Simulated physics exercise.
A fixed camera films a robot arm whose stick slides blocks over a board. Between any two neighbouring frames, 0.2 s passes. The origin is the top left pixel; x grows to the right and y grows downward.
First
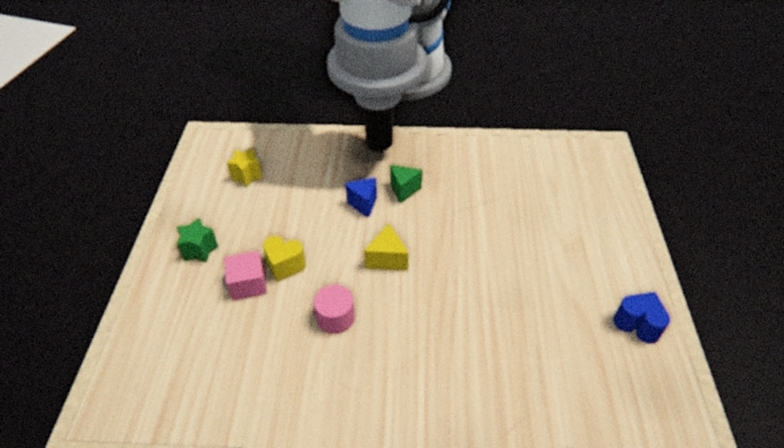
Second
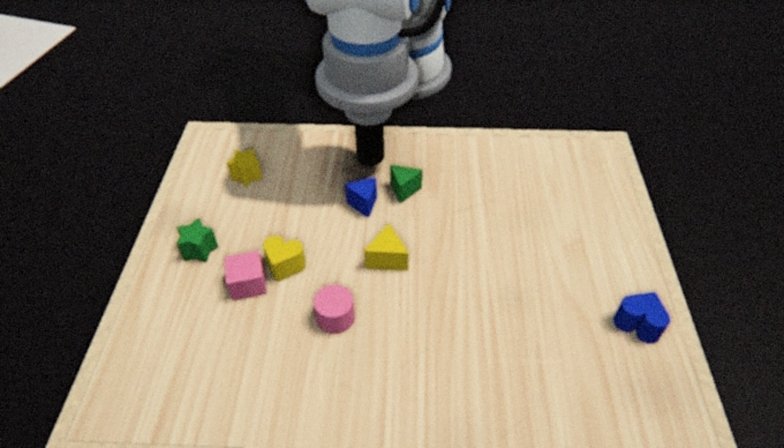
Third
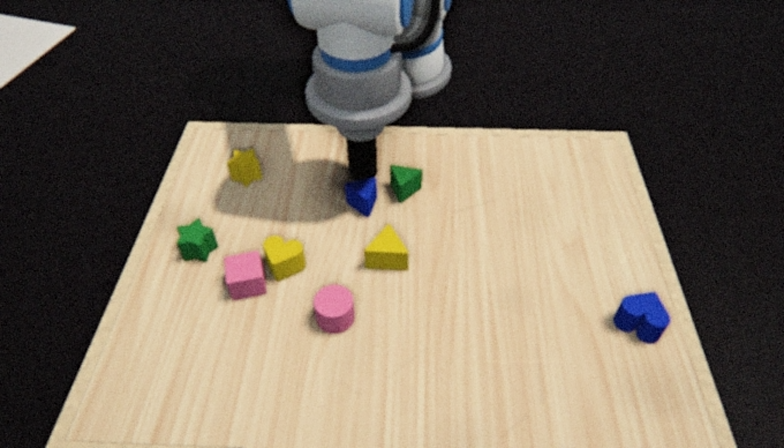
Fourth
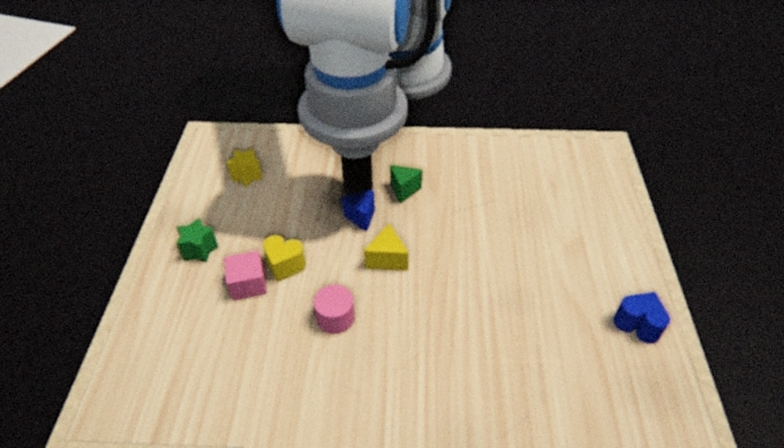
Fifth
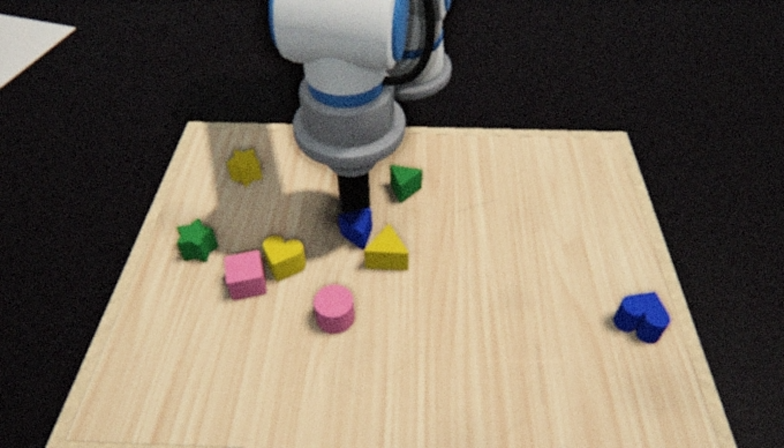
On a light wooden board scattered with colourful blocks, a robot arm moved its black stick down to the blue triangle and pushed it a short way toward the viewer, near the yellow triangle.
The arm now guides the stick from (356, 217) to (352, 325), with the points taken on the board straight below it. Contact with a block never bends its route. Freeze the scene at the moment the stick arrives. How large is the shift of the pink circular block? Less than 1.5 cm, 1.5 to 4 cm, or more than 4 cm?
Offset: 1.5 to 4 cm.
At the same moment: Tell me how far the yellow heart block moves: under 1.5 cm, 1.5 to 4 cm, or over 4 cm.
Displaced less than 1.5 cm.
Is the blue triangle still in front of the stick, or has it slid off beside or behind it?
In front, I predict.
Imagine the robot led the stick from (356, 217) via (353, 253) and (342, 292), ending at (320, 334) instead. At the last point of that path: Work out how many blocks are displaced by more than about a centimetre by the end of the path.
Once the path ends, two blocks will have shifted.
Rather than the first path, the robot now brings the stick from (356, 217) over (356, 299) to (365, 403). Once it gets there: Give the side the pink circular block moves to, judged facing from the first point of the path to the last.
The answer is right.
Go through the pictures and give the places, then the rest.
In the first picture, lower end of the stick at (379, 143), tops of blocks, yellow heart block at (281, 248), pink circular block at (333, 300), blue triangle at (363, 187), yellow triangle at (387, 242).
In the second picture, stick at (370, 157), blocks as before.
In the third picture, stick at (363, 172), blocks as before.
In the fourth picture, stick at (358, 189), blue triangle at (360, 200).
In the fifth picture, stick at (355, 206), yellow heart block at (281, 248), pink circular block at (333, 300), blue triangle at (357, 218), yellow triangle at (387, 242).
The first path, step by step. One third of the way, stick at (353, 238); blue triangle at (353, 253).
Two thirds of the way, stick at (352, 274); pink circular block at (330, 308); blue triangle at (357, 291); yellow triangle at (389, 244), turned 20° anticlockwise.
At the end, stick at (351, 314); yellow heart block not moved; pink circular block at (321, 331); blue triangle at (363, 332); yellow triangle at (389, 244), turned 20° anticlockwise.
